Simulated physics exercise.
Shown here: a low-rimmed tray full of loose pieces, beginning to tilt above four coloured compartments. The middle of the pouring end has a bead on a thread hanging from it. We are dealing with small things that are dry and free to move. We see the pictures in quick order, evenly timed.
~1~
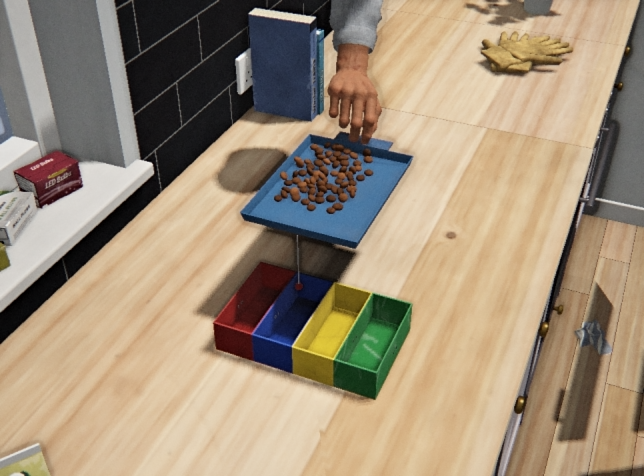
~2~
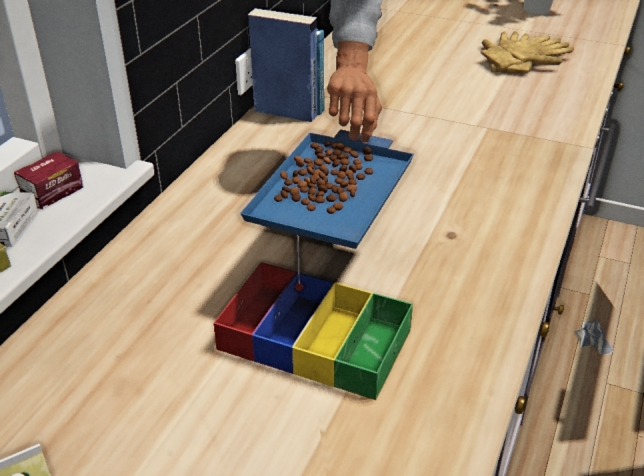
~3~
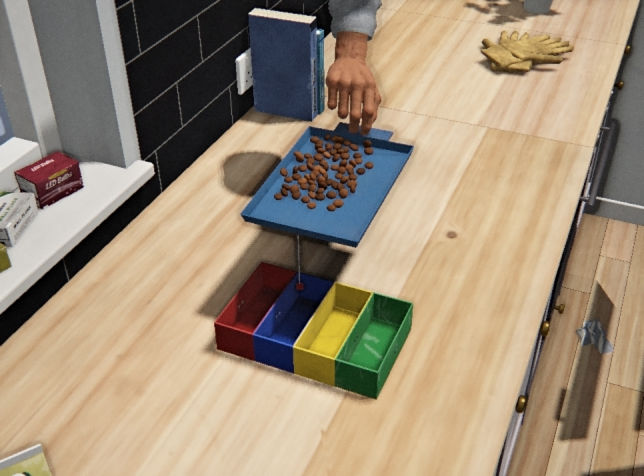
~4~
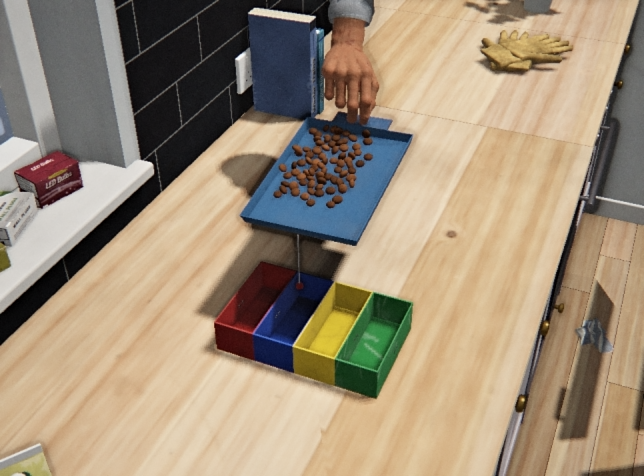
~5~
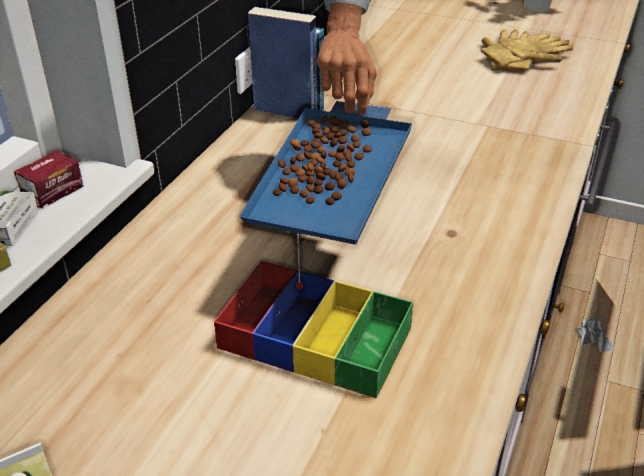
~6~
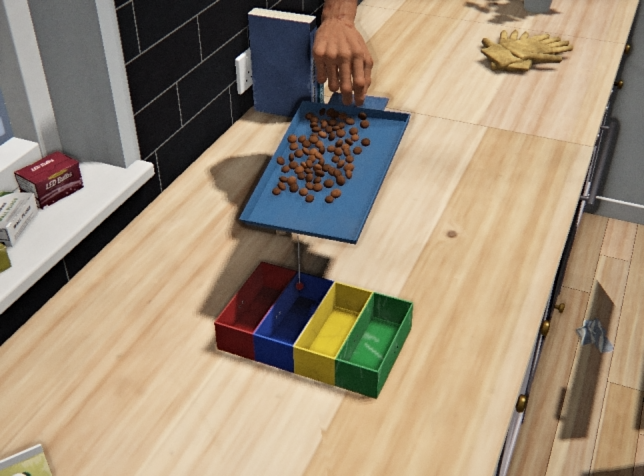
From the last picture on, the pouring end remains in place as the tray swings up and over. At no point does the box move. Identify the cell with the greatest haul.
Greatest haul: Red.
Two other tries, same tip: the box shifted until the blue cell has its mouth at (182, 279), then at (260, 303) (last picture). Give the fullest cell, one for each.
So the first one goes to the green cell and the second to the blue cell.
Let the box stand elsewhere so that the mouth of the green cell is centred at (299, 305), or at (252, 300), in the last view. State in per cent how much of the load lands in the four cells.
Close to 100 in a hundred, followed by close to 80 in a hundred.
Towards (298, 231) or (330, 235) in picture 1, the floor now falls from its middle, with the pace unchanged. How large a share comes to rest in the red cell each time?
Somewhere close to 40 % the first time, 0 % the second.
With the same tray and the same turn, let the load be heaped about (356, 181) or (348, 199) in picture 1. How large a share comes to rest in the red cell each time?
About 40 %, then about 50 %.
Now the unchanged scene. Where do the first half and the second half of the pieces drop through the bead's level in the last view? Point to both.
I'd place the first part at (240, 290) and the rest at (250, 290).
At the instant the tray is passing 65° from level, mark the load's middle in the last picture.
Mark it at roughly (259, 224) in the final frame.
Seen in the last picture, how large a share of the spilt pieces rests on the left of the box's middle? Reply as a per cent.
Roughly 100 percent.
Soon after the last picture, tray tipped steeply; about two thirds on the tray; a stray few in the blue cell; about a quarter falling or outside the box.
A little later, tray tipped past a quarter turn; a small part on the tray; about half in the red cell; a small part in the blue cell; about a quarter falling or outside the box.
Later still, tray tipped past a quarter turn; about two thirds in the red cell; a small part in the blue cell; about a quarter falling or outside the box.
At rest, tray tipped past a quarter turn; about two thirds in the red cell; a small part in the blue cell; none in the green cell; none in the yellow cell; about a quarter outside the box.
